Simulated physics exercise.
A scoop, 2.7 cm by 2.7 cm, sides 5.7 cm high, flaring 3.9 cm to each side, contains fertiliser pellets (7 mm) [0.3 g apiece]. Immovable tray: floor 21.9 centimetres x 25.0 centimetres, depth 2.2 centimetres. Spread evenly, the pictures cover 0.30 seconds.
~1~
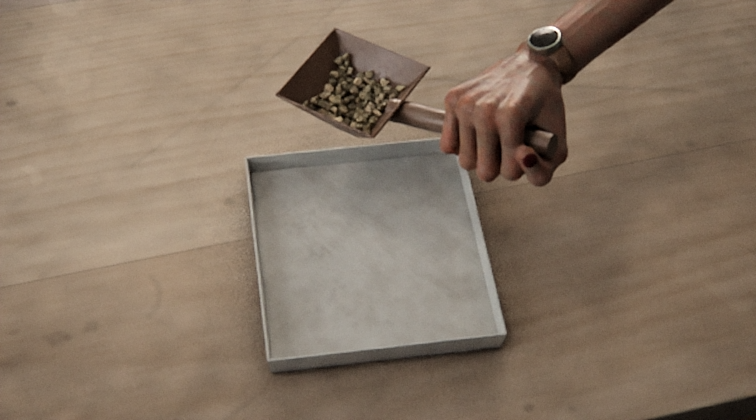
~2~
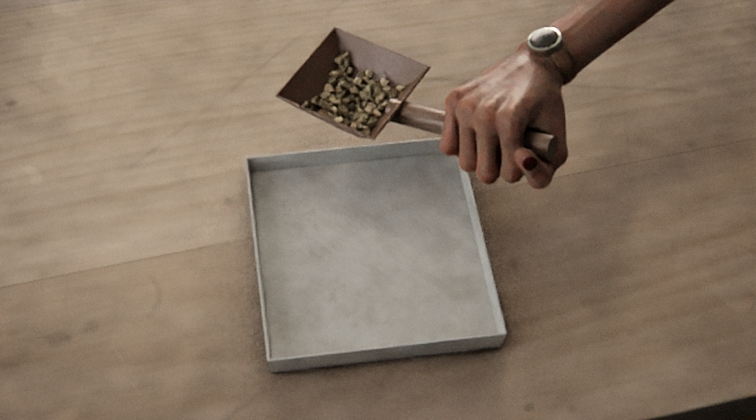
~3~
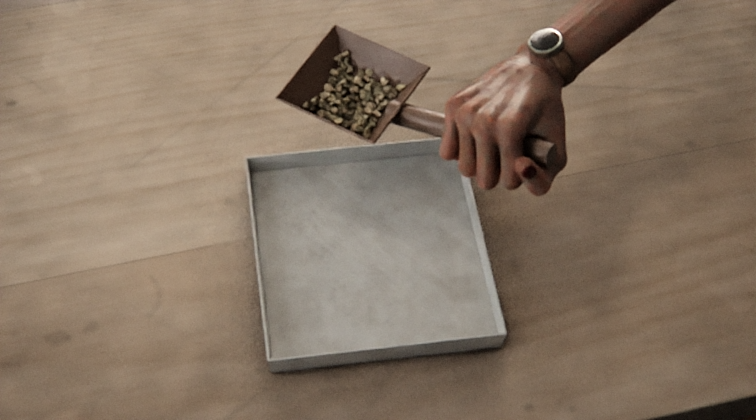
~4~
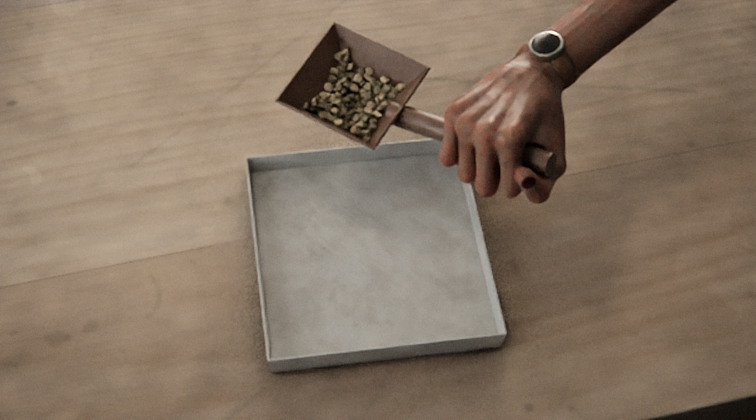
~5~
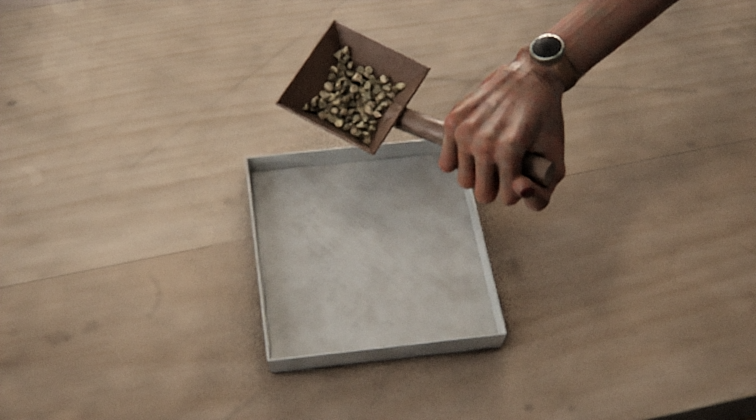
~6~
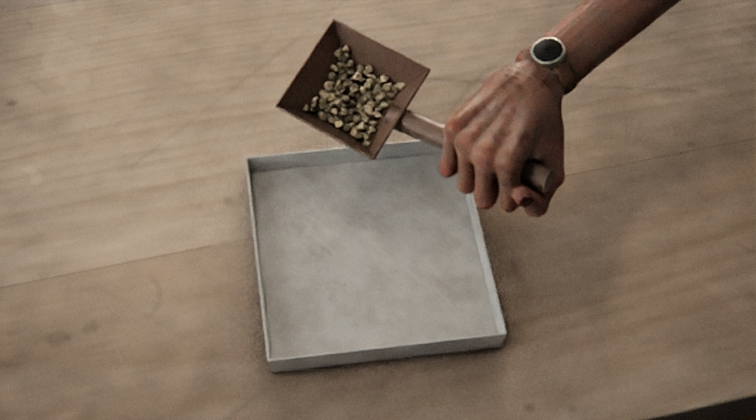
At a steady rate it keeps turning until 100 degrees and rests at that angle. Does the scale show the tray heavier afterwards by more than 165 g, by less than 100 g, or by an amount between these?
The gain is below the lower mark.
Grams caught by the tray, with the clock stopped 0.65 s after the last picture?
0 g or so.
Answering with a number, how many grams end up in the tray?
Estimated mass: Near 60 g.
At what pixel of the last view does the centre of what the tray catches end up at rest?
(374, 259), roughly.
Then, 0.36 s after the last picture, tilt 50 degrees; 0 g in the tray, scoop holds 100 %.
Then, 0.65 s after the last picture, tilt 74 degrees; 0 g in the tray, scoop holds 100 %.
Then, 0.92 s after the last picture, tilt 96 degrees; 34 g in the tray, scoop holds 20 %.
Then, 1.18 s after the last picture, tilt 100 degrees; 59 g in the tray, scoop holds 0 %.
In the end, 59 g in the tray, scoop holds 0 %.
